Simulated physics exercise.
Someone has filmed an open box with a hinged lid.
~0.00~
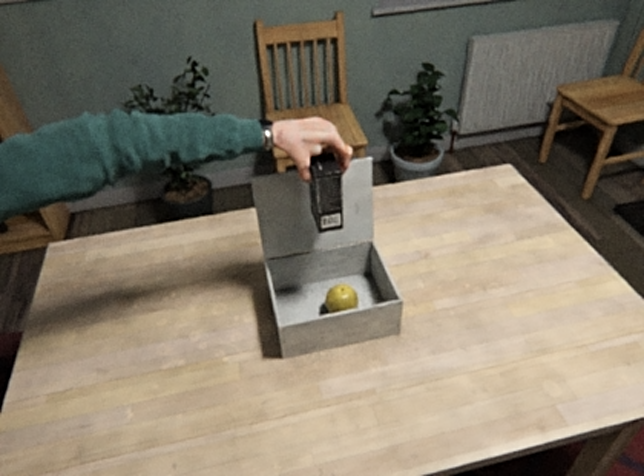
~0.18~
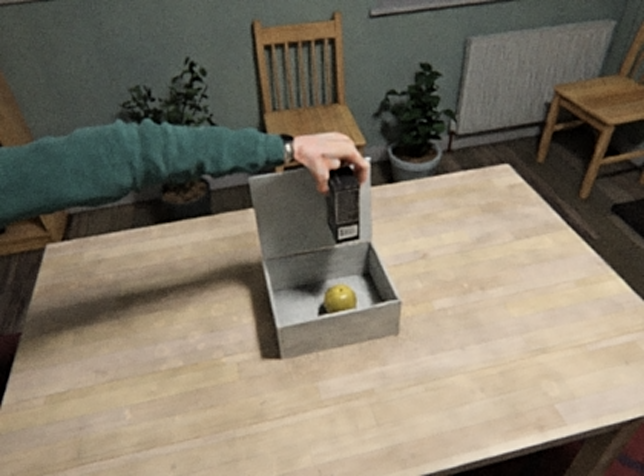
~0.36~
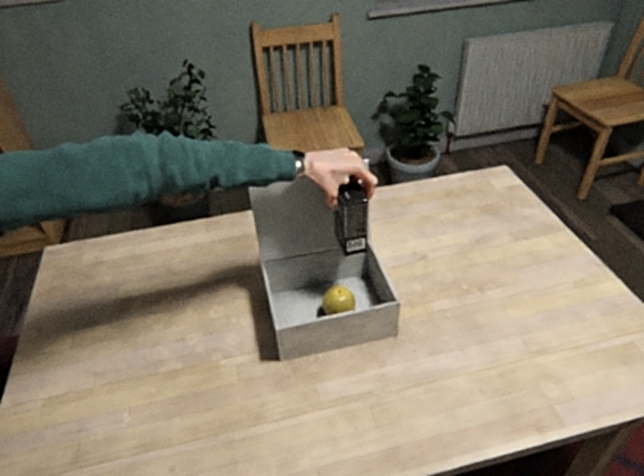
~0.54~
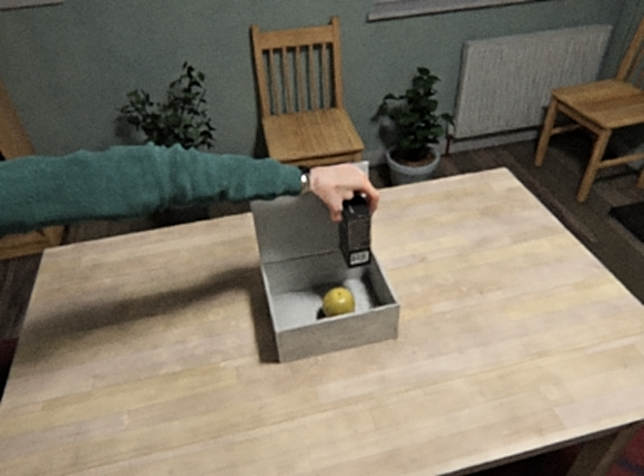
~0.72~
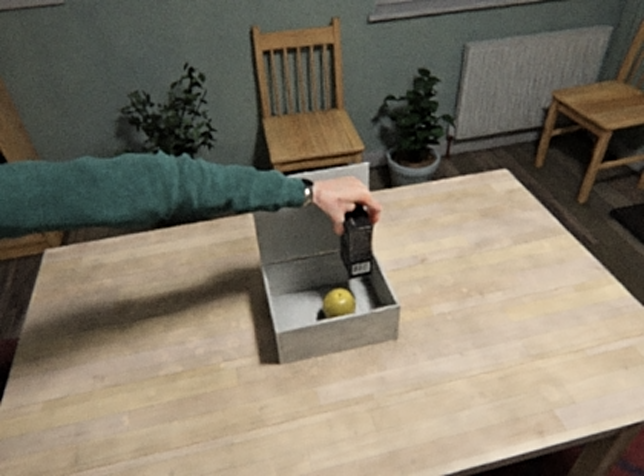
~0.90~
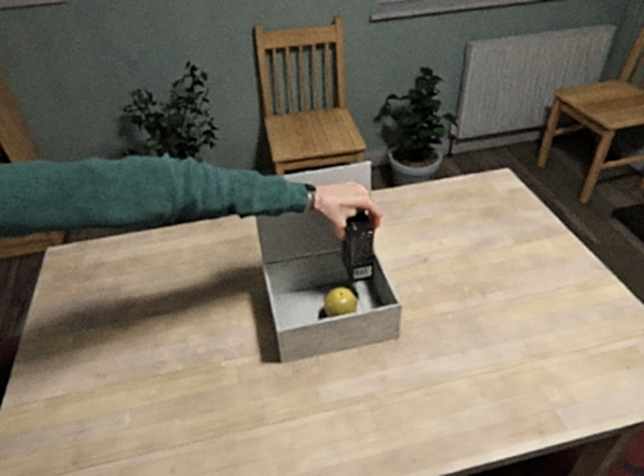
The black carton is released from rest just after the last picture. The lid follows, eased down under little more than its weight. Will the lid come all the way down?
It will not close.
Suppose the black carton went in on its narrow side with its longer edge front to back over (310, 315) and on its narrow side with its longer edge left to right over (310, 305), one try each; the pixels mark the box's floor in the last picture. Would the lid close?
First try: It closes; second try: It sits on the rim.
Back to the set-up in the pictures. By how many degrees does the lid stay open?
About 40°.
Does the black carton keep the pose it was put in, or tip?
The black carton keeps its pose.
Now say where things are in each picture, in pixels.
In the first frame, coming down; black carton (326, 193); yellow apple (342, 301).
In the second frame, coming down; black carton (343, 205); yellow apple (340, 301).
In the third frame, coming down; black carton (351, 218); yellow apple (339, 303).
In the fourth frame, coming down; black carton (354, 232); yellow apple (339, 305).
In the fifth frame, coming down; black carton (356, 242); yellow apple (339, 306).
In the sixth frame, put in, still held; black carton (358, 247); yellow apple (341, 305).
Around 1.20 s, black carton displaced about its own width near (366, 272).
Around 2.20 s, lid 80° above the rim; black carton displaced about its own width near (365, 273); yellow apple displaced a little.
Around 2.50 s, lid 59° above the rim; black carton displaced about its own width near (366, 274); yellow apple displaced a little.
Around 3.70 s, lid 45° above the rim; black carton displaced about its own width near (368, 279); yellow apple displaced a little.
Finally (6.5 s), lid 40° above the rim; moved from the start, black carton; yellow apple still in place. Final places as the last picture's camera would see them, black carton near (369, 281).
